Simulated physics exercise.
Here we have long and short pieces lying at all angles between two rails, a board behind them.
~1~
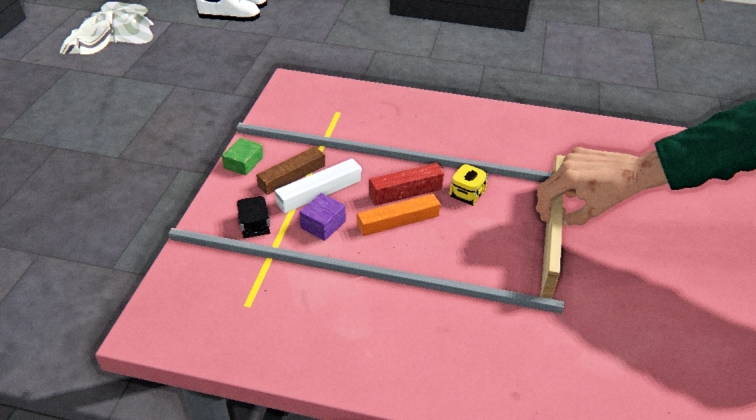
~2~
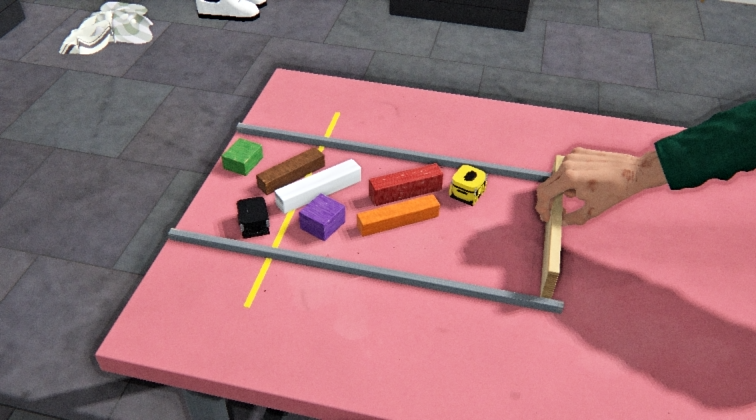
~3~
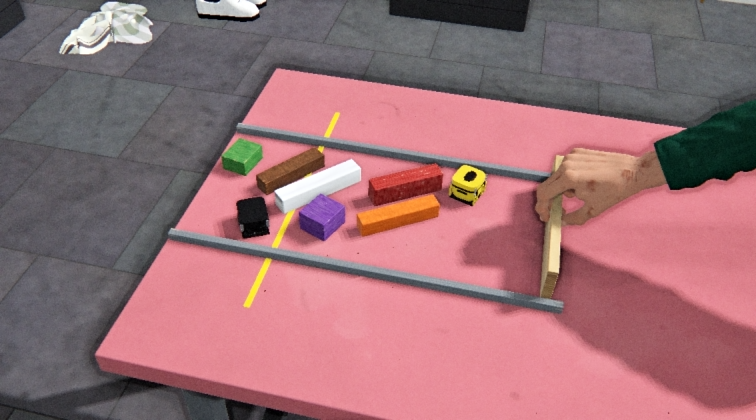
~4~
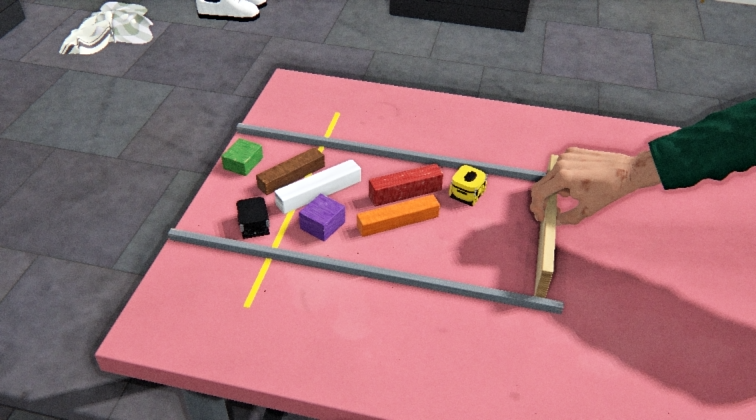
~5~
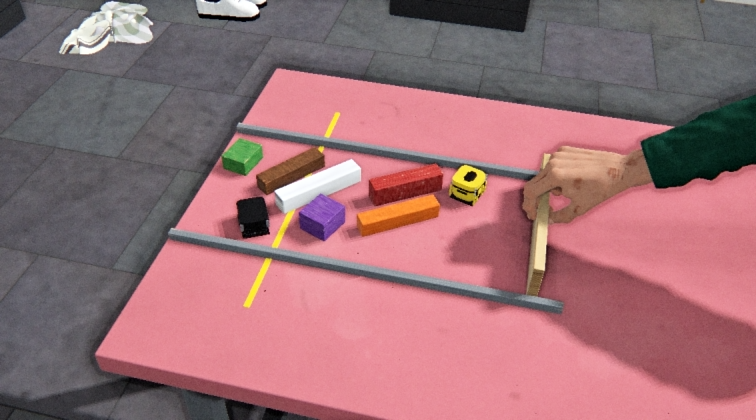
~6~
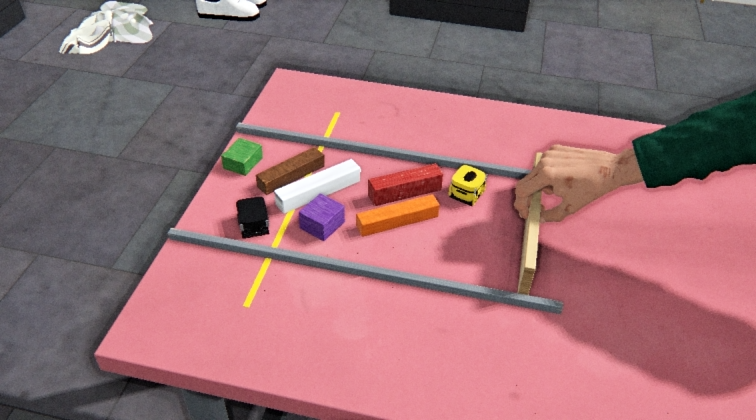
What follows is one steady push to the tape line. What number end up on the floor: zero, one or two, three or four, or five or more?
Here the number that fall off is zero.
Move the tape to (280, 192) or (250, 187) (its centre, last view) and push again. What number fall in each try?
It would be 1 and 4.
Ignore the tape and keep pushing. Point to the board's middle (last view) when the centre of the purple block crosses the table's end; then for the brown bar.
About (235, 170), and (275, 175) for the other.
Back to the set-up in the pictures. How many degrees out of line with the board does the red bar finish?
Near 0 degrees.
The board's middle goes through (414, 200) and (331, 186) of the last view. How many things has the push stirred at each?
At the one place 3, at the other 7.
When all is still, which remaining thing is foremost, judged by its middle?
The green block.
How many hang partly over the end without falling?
The number is 1.
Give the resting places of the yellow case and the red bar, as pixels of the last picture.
The yellow case stops around (300, 157); the red bar around (272, 168).
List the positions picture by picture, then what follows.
Green block (243, 157); black case (254, 218); brown bar (292, 170); board (554, 223); tape (299, 195), in the first frame.
Black case (253, 218); purple block (323, 217), in the second frame.
Brown bar (291, 170); yellow case (468, 185), in the third frame.
Green block (243, 157); white stick (319, 186), in the fourth frame.
Black case (253, 218); orange bar (398, 215), in the fifth frame.
Green block (242, 156); black case (253, 218); brown bar (291, 170); board (532, 220); tape (299, 195), in the sixth frame.
Soon after, none off yet; green block at rest near (242, 156); black case at rest near (253, 218); brown bar at rest near (291, 170).
Then, none off yet; green block at rest near (242, 156); black case at rest near (253, 218); brown bar moving near (288, 169).
At rest, the number that fall off is zero.
